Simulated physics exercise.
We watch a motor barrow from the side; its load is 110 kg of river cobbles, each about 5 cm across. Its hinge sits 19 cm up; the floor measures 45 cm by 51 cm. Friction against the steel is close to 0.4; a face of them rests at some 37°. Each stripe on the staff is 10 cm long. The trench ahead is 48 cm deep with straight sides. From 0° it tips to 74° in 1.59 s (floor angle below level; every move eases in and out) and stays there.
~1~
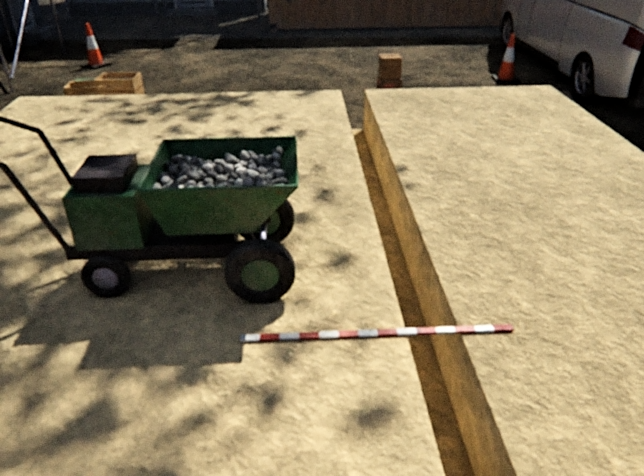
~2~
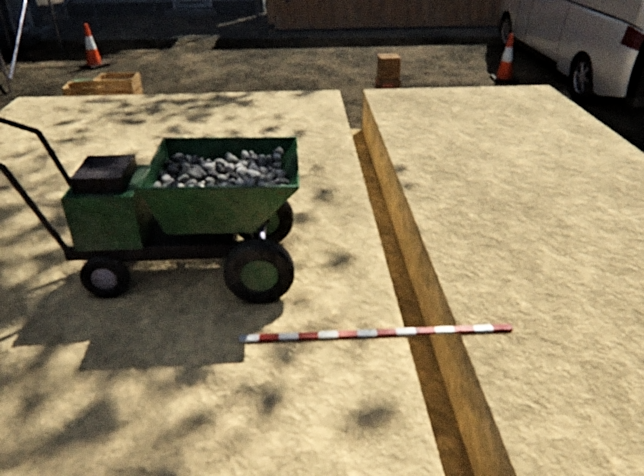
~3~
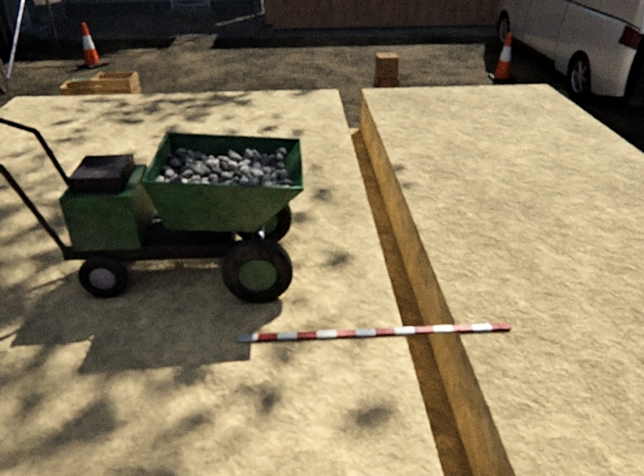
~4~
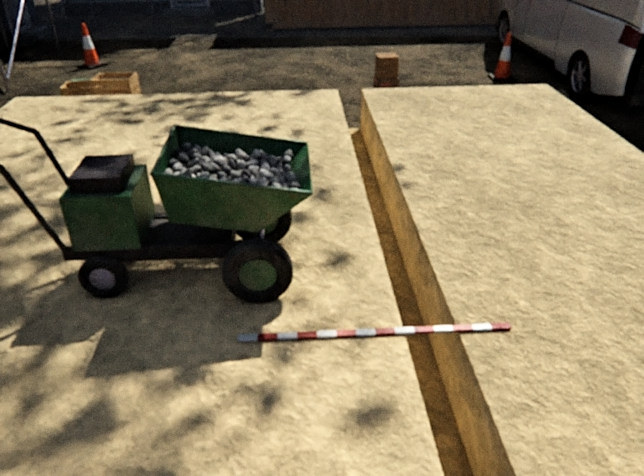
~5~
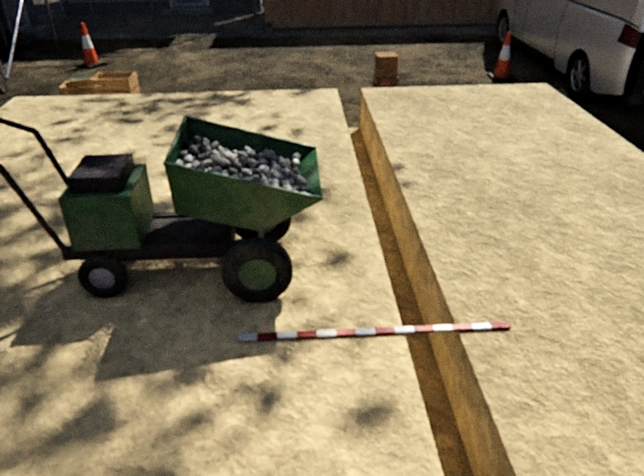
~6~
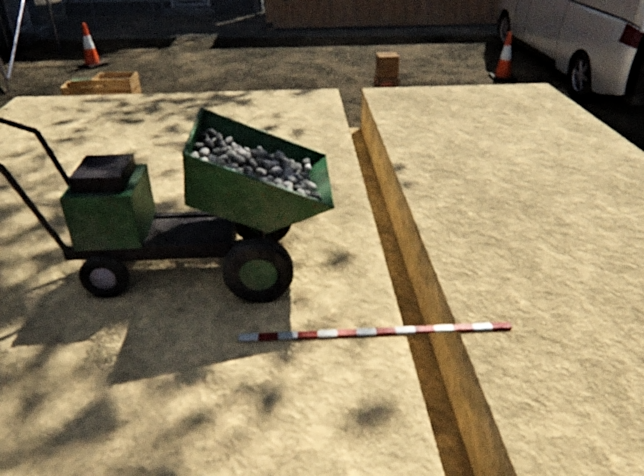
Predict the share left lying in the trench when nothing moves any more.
Some 67 per cent of it.
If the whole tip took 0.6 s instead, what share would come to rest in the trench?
In that case some 75 per cent.
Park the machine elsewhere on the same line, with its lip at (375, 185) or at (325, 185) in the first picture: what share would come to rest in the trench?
About 45 and 100 per cent.
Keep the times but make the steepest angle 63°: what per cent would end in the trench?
In that case some 65 per cent.
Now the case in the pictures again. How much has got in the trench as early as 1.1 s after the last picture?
About 35 per cent by then.
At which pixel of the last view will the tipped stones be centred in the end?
Around (399, 311).
Then, 0.6 s after the last picture the floor is at 62°, 100 % in the skip; the foremost stones are at (360, 230).
Then, 1.1 s after the last picture the floor is at 74°, 47 % in the skip, 19 % short of the trench, 33 % in the trench; the foremost stones are at (429, 300).
Then, 1.4 s after the last picture the floor is at 74°, 18 % in the skip, 26 % short of the trench, 56 % in the trench; the foremost stones are at (435, 293).
Then, 3.4 s after the last picture the floor is at 74°, 7 % in the skip, 26 % short of the trench, 67 % in the trench; the foremost stones are at (438, 286).
